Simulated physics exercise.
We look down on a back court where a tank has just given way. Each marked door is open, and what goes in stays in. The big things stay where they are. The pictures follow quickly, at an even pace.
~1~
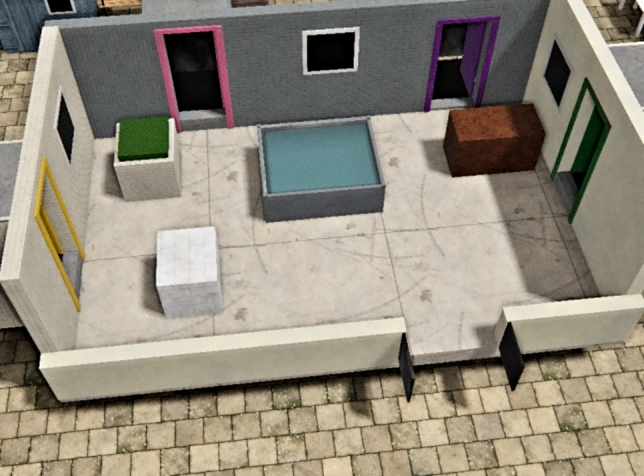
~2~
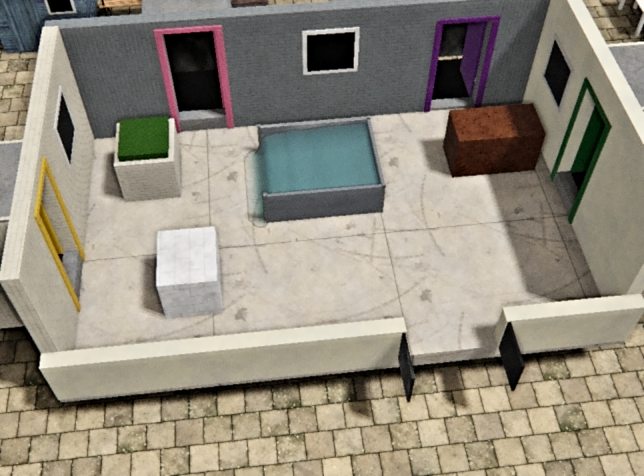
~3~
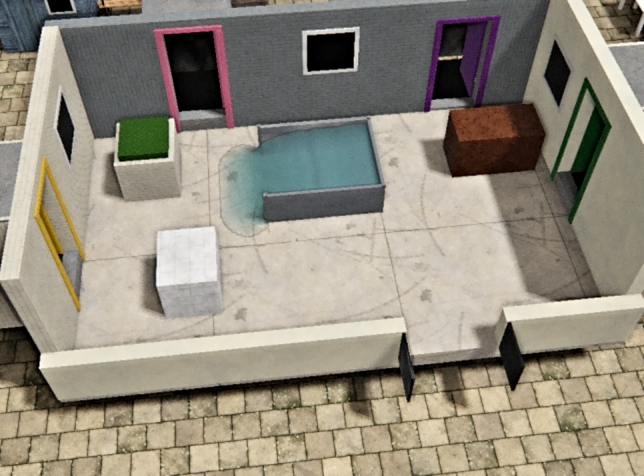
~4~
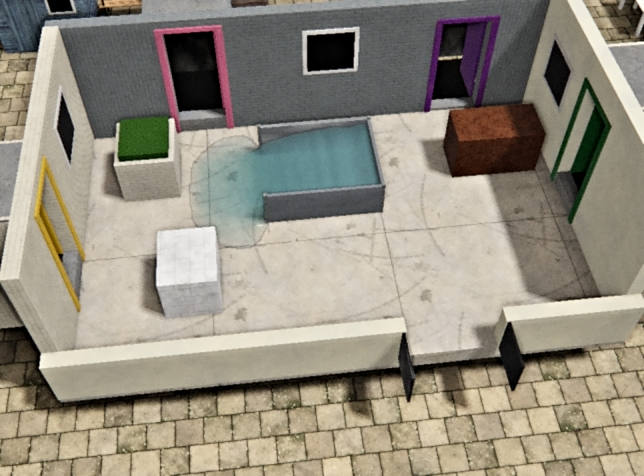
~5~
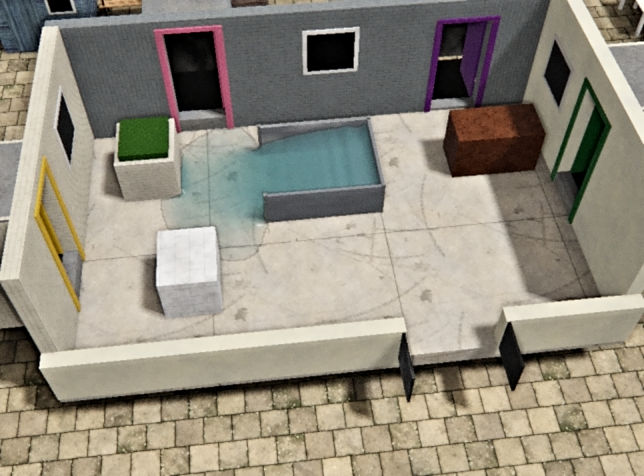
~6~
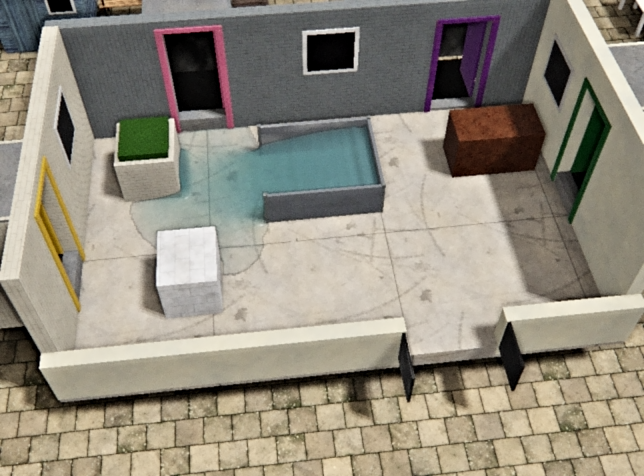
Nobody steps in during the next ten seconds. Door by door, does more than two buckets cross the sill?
One by one: The purple door admits no more than that; the pink door admits no more than that; the green door admits no more than that; the yellow door admits no more than that.
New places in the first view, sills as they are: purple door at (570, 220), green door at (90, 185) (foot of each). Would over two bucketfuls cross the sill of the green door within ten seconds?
My reading: Green takes less.
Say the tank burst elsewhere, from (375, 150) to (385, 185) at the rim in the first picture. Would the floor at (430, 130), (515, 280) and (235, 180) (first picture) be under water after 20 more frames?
In turn: Under water, wet, free of water.
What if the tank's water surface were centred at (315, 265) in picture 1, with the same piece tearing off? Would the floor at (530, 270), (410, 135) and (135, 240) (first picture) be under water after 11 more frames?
In turn: Free of water, free of water, wet.
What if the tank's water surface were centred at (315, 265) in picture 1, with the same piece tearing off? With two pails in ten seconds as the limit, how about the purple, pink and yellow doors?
Then: The purple one takes less; the pink one lets less in; the yellow one lets less in.
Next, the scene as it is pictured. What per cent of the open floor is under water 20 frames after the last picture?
I make it 40 per cent.
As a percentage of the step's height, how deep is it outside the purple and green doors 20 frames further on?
Near 0 and 0 in a hundred.
A moment on, water covers 20 % of the floor; the purple door not reached, the pink door wet at the sill, nothing in, the green door not reached, the yellow door wet at the sill, nothing in.
Next, water covers 30 % of the floor; the purple door not reached, the pink door under two buckets in, the green door not reached, the yellow door wet at the sill, nothing in.
Then, water covers 40 % of the floor; the purple door not reached, the pink door under two buckets in, the green door not reached, the yellow door wet at the sill, nothing in.
Later, water covers 75 % of the floor; the purple door wet at the sill, nothing in, the pink door under two buckets in, the green door not reached, the yellow door wet at the sill, nothing in.
In the end, water covers 100 % of the floor; the purple door wet at the sill, nothing in, the pink door under two buckets in, the green door wet at the sill, nothing in, the yellow door wet at the sill, nothing in.
